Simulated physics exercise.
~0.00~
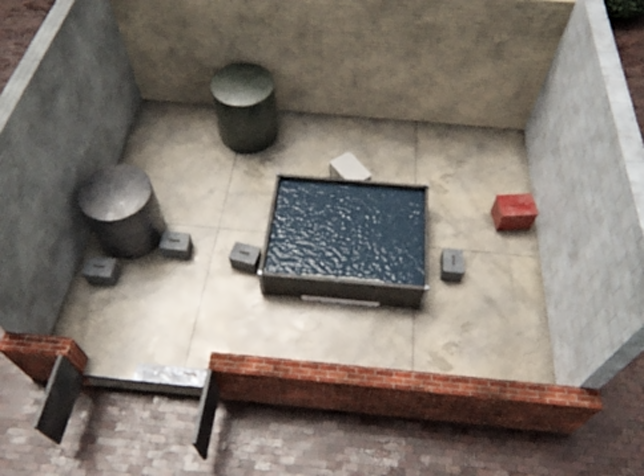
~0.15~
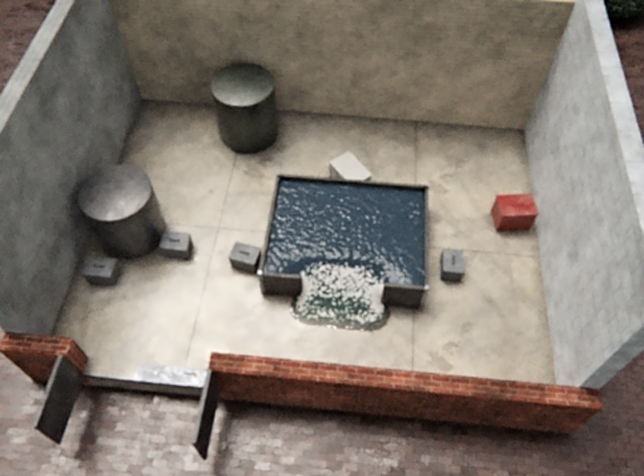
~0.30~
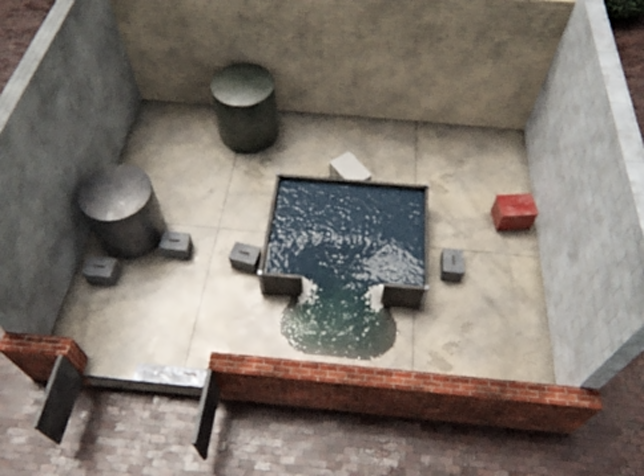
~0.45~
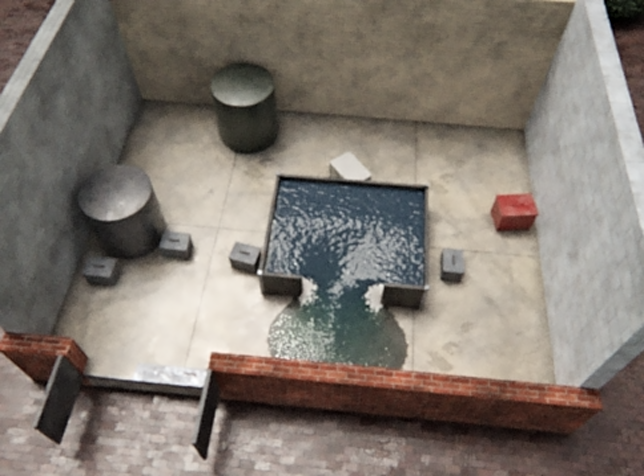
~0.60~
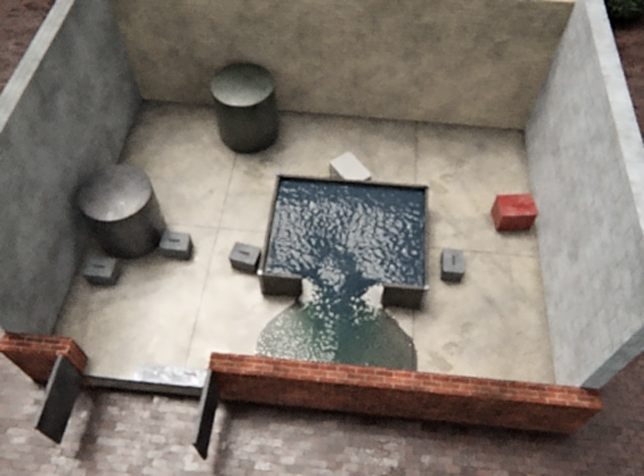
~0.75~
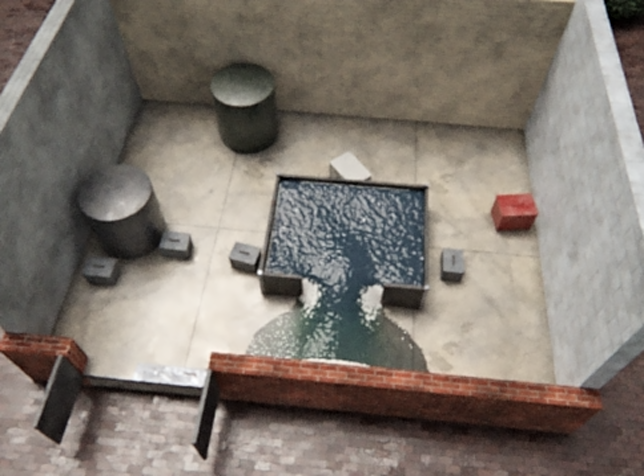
To begin with, a walled yard holds a brim-full rectangular tank of dark water among small grey blocks, two cylinders and a red chest. Water then pours through an opening in the tank's near side and spreads in a rounded pool to the low brick wall, while the surrounding objects stay still.
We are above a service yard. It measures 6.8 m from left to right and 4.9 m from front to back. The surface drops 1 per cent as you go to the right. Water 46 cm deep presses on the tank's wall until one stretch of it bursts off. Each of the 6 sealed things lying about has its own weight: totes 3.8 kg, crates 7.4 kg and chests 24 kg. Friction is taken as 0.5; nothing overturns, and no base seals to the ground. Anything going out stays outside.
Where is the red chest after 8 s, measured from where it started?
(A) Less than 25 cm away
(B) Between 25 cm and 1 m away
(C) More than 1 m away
Answer: B.
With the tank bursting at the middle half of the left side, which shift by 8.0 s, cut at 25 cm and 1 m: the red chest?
In that scenario the red chest would have stayed in place.
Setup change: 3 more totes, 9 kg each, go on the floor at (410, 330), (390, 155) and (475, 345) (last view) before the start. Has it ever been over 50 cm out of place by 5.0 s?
From first to last: Does not reach it, does not reach it, surpasses it.
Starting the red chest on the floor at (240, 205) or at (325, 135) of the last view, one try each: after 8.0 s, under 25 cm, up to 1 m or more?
From the first place it is barely disturbed; from the second it is barely disturbed.
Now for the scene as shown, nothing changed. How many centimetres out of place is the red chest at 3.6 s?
Roughly 20 cm.
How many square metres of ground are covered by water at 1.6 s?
Somewhere about 9.5 m2, give or take.
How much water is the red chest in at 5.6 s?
I'd put it at about 5 cm.
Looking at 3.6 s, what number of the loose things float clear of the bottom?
Tally: 1 of them.
After 1.6 s the red chest is near (517, 204), 0.0 m from its start, aground; 0 of 6 are out; 0 afloat.
After 3.6 s the red chest is near (511, 192), 0.2 m from its start, aground; 0 of 6 are out; 1 afloat.
After 5.6 s the red chest is near (496, 172), 0.7 m from its start, aground; 0 of 6 are out; 2 afloat.
After 8.0 s the red chest is near (496, 172), 0.7 m from its start, aground; 0 of 6 are out; 3 afloat.
